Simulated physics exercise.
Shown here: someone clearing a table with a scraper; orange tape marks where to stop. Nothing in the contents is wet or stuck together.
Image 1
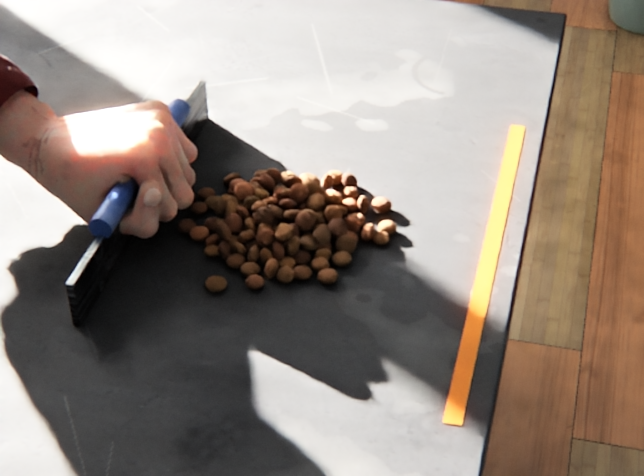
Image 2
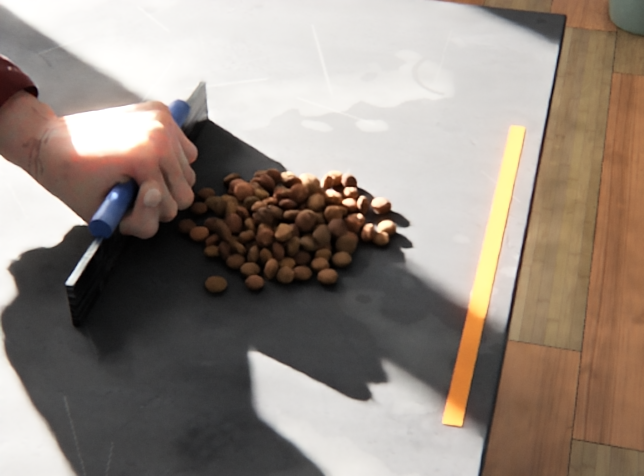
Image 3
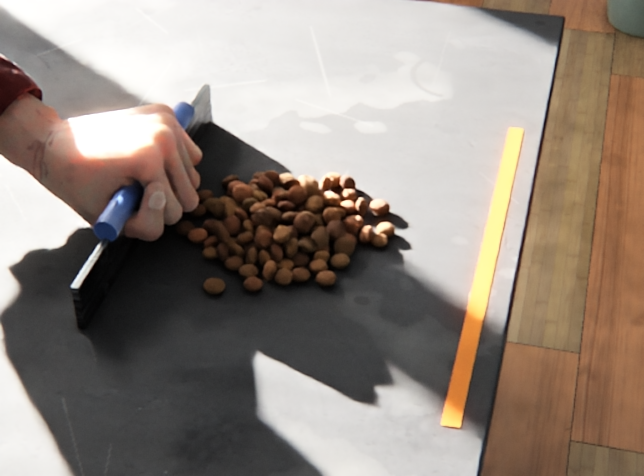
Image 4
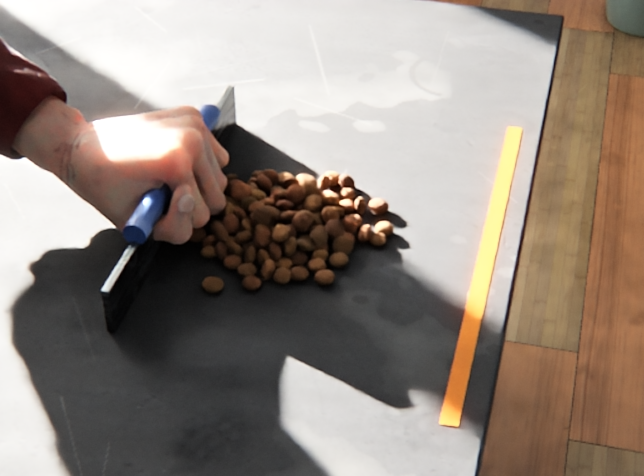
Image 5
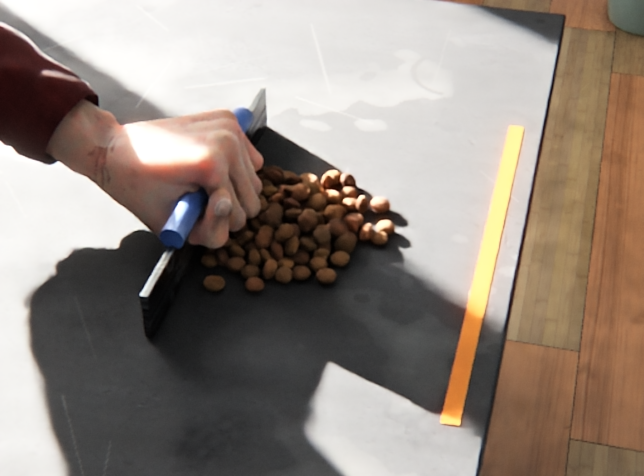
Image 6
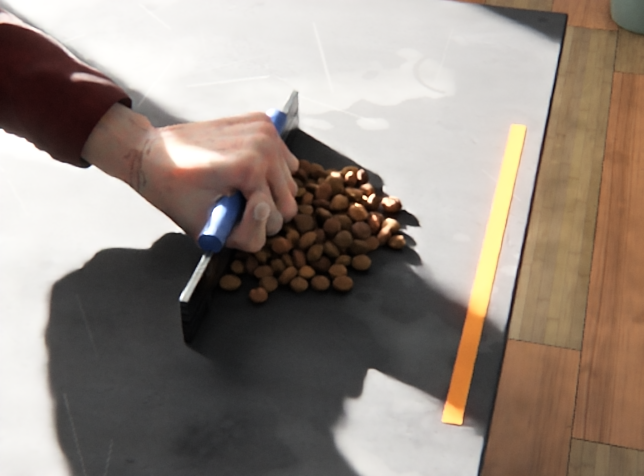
A hand in a dark red sleeve grips a blue-handled scraper on the left of a pale grey tabletop, seen from above at an angle in patchy sunlight. Brown kibble lies heaped mid-table, with an orange tape strip near the right edge and wooden flooring beyond. At first still, the scraper slides right, meets the heap and pushes most pieces slightly rightward.
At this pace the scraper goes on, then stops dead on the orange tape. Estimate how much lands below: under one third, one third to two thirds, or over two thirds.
Beyond two thirds falls.
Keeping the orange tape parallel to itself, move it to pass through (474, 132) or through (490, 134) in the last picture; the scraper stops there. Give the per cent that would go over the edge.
Roughly 40 and 60 percent, in that order.
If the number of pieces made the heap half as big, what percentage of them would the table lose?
Result: Near 80 %.
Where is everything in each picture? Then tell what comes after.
Scraper near (84, 286), at rest; orange tape near (515, 138), right by the edge; edge at (521, 265); the heap near (270, 224), bits of dog kibble, in the first picture.
Scraper near (84, 286), at rest, in the second picture.
Scraper near (89, 289); the heap near (268, 226), in the third picture.
Scraper near (119, 293), in the fourth picture.
Scraper near (156, 297); the heap near (274, 223), near a quarter pushed along, in the fifth picture.
Scraper near (195, 302); orange tape near (516, 138); edge at (521, 264); the heap near (309, 225), all but a few pushed along, in the sixth picture.
Shortly afterwards, scraper still moving, near (376, 202); heap all on the table, its front near (501, 255).
Next, scraper stopped at the orange tape; heap near two thirds over the edge.
Some moments later, scraper stopped at the orange tape; heap the bulk over the edge.
In the end, scraper stopped at the orange tape; heap the bulk over the edge.
